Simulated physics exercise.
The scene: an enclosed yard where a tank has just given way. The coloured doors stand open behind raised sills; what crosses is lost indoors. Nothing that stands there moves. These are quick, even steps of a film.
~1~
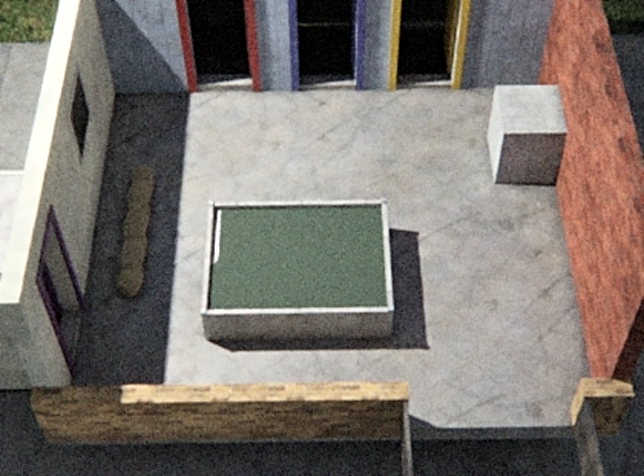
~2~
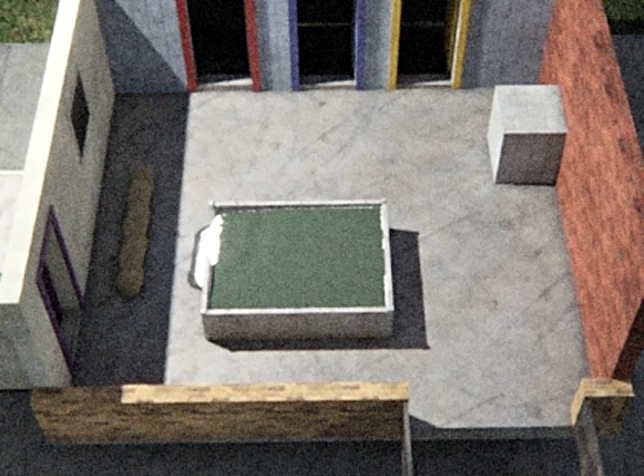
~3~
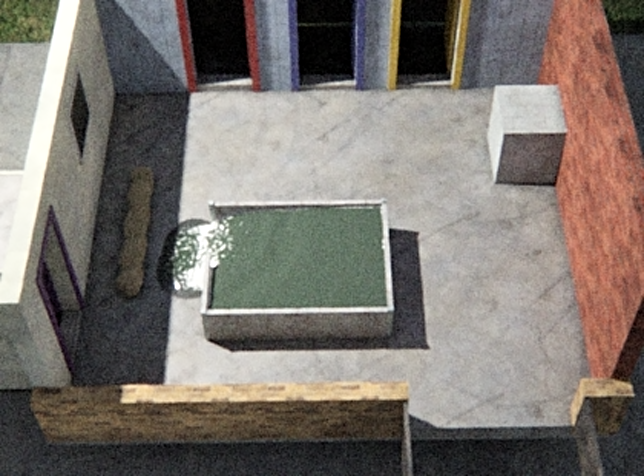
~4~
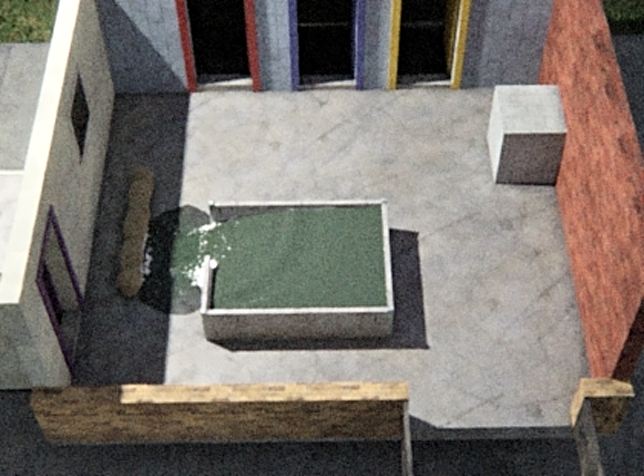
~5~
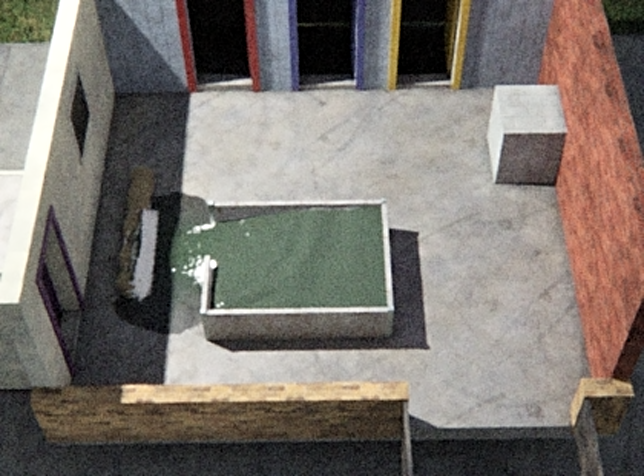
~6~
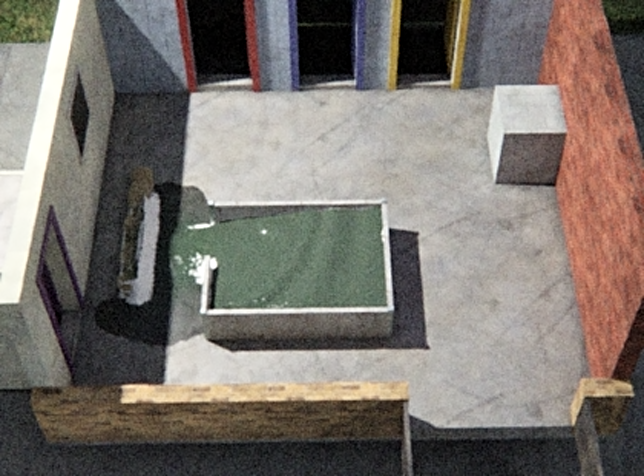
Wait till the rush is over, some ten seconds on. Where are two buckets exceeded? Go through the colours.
One by one: The yellow door stays under that; the red door stays under that; the purple door takes more than that; the blue door stays under that.
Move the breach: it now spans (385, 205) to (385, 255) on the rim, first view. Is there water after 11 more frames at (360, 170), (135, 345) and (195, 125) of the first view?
As listed: Clear, not flooded, not flooded.
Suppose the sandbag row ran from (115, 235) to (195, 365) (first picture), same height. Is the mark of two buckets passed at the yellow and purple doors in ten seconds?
In short: Yellow door holds; purple door lets less in.
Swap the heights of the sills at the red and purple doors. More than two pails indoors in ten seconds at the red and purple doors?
In short: The red door goes over, the purple door lets less in.
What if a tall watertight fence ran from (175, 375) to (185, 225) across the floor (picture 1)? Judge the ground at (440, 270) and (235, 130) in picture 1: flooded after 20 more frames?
One after the other: Clear, flooded.
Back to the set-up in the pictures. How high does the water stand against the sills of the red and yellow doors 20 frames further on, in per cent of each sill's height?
About 100 and 10 per cent.
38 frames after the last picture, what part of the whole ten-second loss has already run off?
Roughly 25 per cent.
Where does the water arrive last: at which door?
I say the one in yellow.
A moment on, water covers 20 % of the floor; the yellow door not reached, the red door not reached, the purple door wet at the sill, nothing in, the blue door not reached.
Next, water covers 30 % of the floor; the yellow door not reached, the red door wet at the sill, nothing in, the purple door wet at the sill, nothing in, the blue door not reached.
Then, water covers 45 % of the floor; the yellow door wet at the sill, nothing in, the red door under two buckets in, the purple door under two buckets in, the blue door wet at the sill, nothing in.
Later, water covers 70 % of the floor; the yellow door wet at the sill, nothing in, the red door under two buckets in, the purple door over two buckets in, the blue door wet at the sill, nothing in.
In the end, water covers 95 % of the floor; the yellow door wet at the sill, nothing in, the red door under two buckets in, the purple door over two buckets in, the blue door wet at the sill, nothing in.
